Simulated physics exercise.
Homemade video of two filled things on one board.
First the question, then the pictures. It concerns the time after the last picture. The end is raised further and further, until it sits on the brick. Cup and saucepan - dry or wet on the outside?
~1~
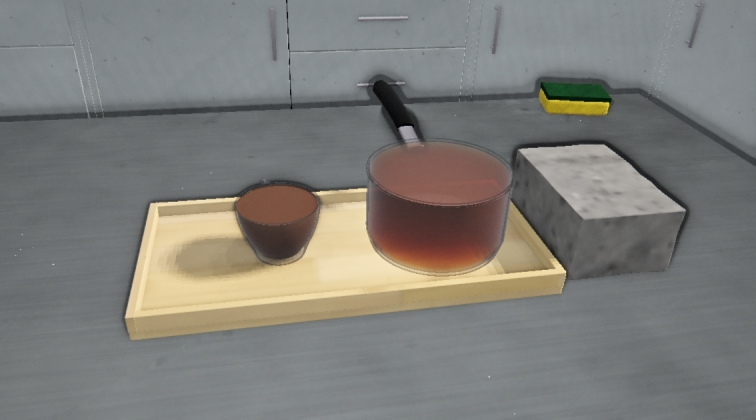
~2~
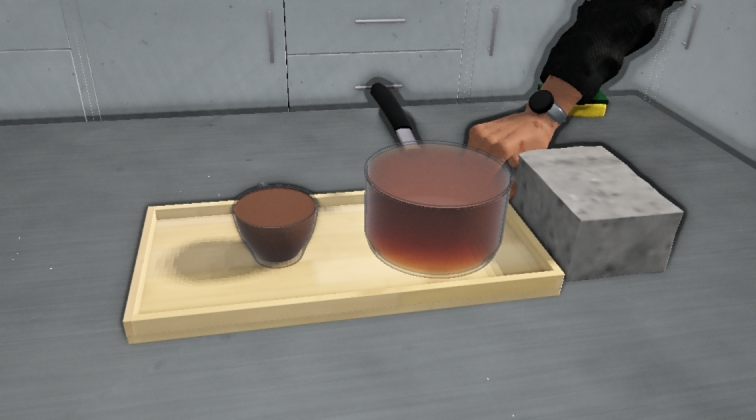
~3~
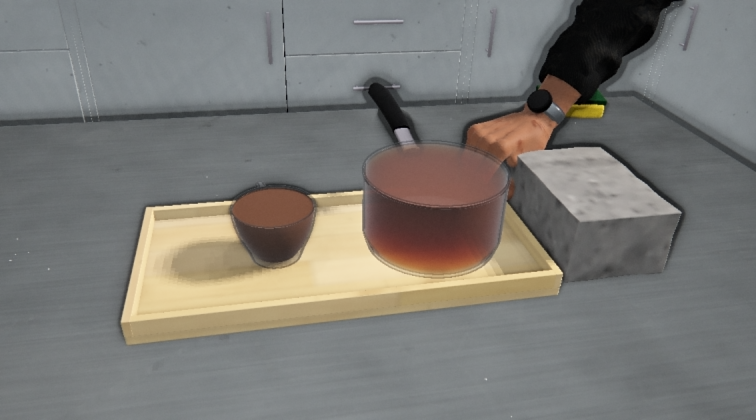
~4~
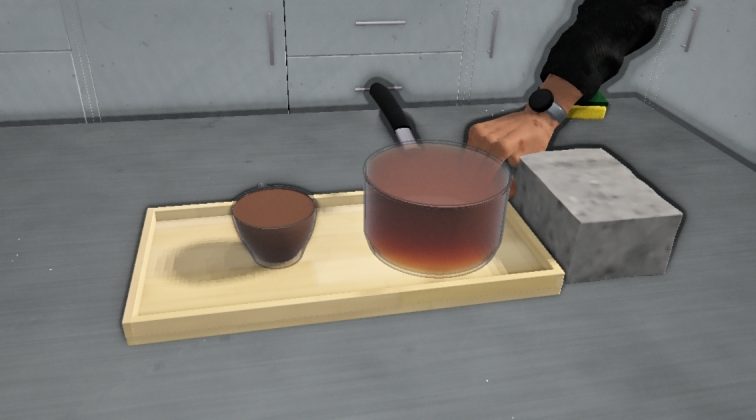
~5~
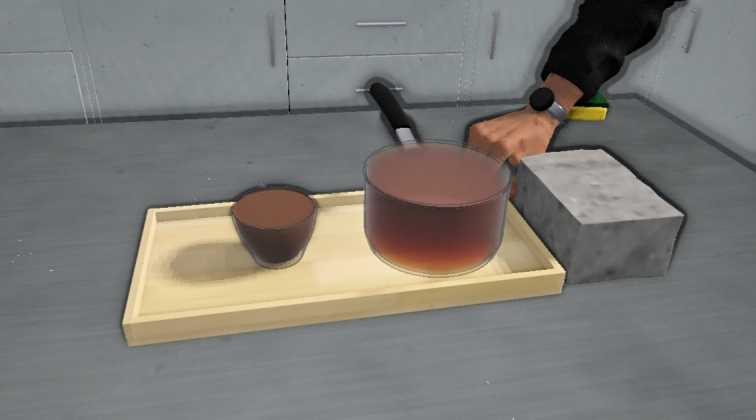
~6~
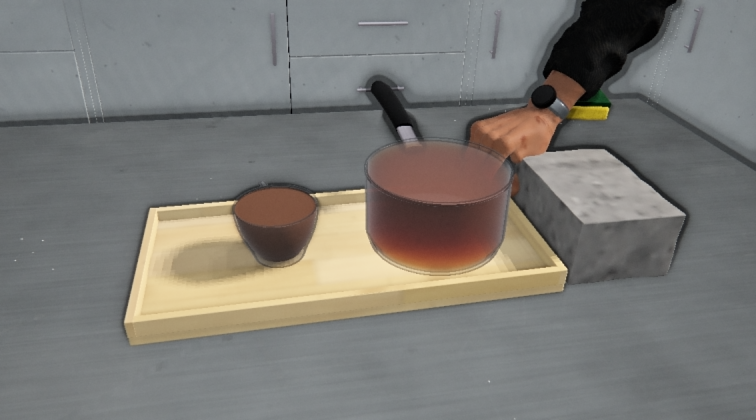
Cup: Wet, saucepan: Wet.
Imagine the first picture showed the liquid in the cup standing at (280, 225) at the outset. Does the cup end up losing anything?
Lab note - that case gives zero loss.
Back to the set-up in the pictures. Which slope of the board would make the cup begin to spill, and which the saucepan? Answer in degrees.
About 6° and then about 4°.
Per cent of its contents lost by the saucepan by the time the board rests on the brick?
I'd say close to 16 in a hundred.
Soon after, the board slopes by about 7°; cup, nothing has left it; saucepan, some has gone over its rim.
Later, the board slopes by about 13°; cup, some has gone over its rim; saucepan, some has gone over its rim.
In the end, the board slopes by about 12°, resting on the brick; cup, some has gone over its rim; saucepan, some has gone over its rim.
